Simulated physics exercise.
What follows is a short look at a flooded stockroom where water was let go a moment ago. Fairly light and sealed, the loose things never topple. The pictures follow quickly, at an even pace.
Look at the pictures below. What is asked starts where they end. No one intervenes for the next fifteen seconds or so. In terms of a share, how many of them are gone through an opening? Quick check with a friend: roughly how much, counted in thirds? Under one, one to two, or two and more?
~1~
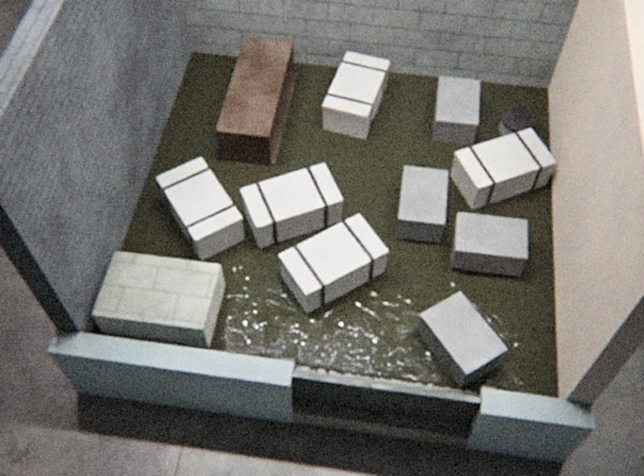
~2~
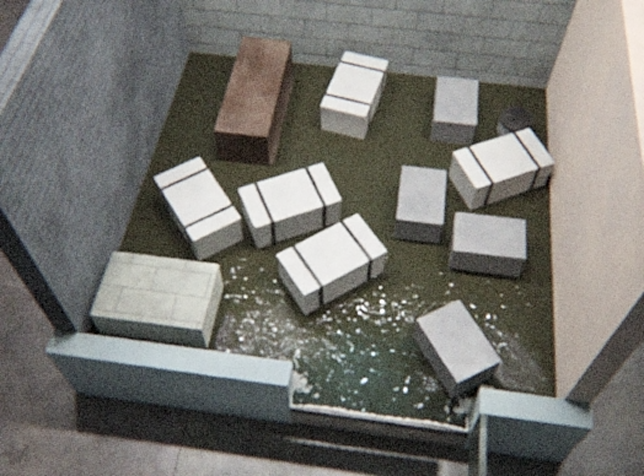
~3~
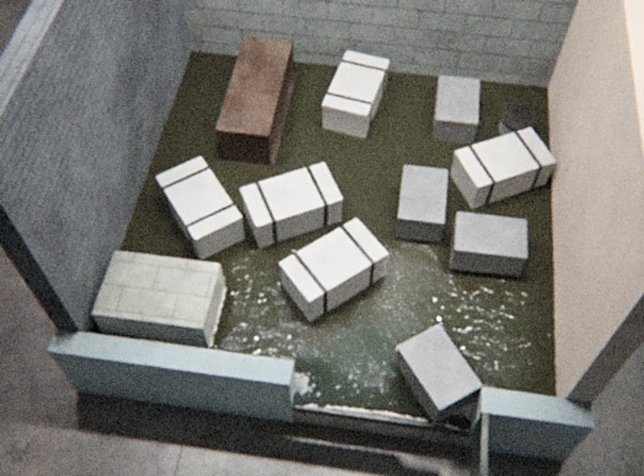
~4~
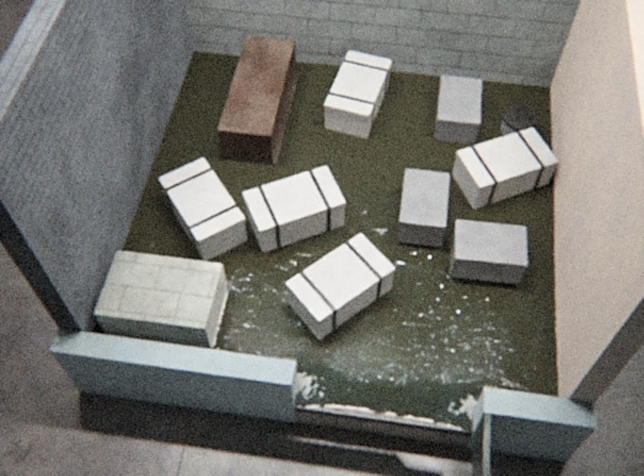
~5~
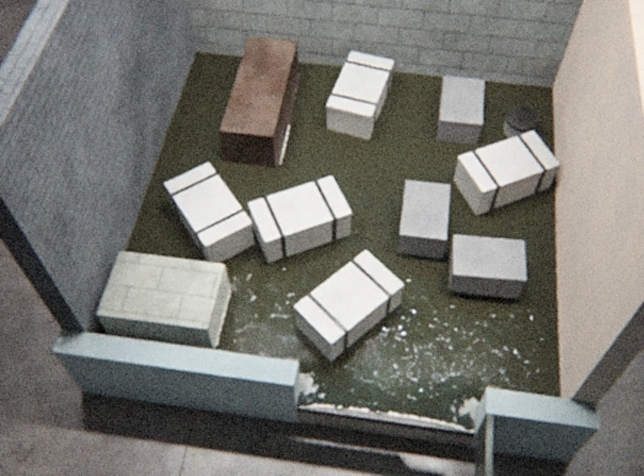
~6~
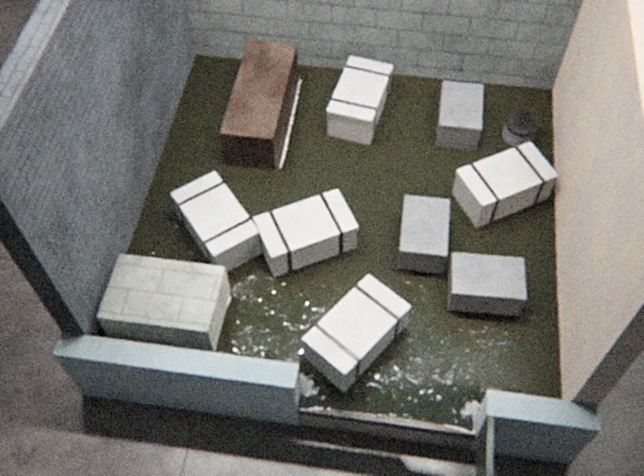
The outcome is high, two thirds or over.
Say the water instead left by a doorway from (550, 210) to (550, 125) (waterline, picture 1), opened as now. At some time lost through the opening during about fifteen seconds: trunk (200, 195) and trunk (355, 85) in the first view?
Taking them in order, retained and escaped.
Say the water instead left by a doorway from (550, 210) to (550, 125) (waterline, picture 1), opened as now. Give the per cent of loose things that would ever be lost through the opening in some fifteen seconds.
Close to 90 percent.
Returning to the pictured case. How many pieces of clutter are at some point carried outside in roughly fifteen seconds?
It adds up to 7.
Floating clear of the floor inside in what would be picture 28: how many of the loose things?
The count is 3.
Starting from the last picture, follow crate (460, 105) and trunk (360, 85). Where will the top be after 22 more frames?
Approximately (474, 200), then (381, 164).
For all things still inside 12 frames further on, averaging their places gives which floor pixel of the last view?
Roughly at (430, 221).
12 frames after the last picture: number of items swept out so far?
5.
A moment on, 2 of 10 are out; 8 afloat.
Next, 5 of 10 are out; 5 afloat.
Later, 7 of 10 are out; 3 afloat.
In the end, 7 of 10 are out; 2 afloat.
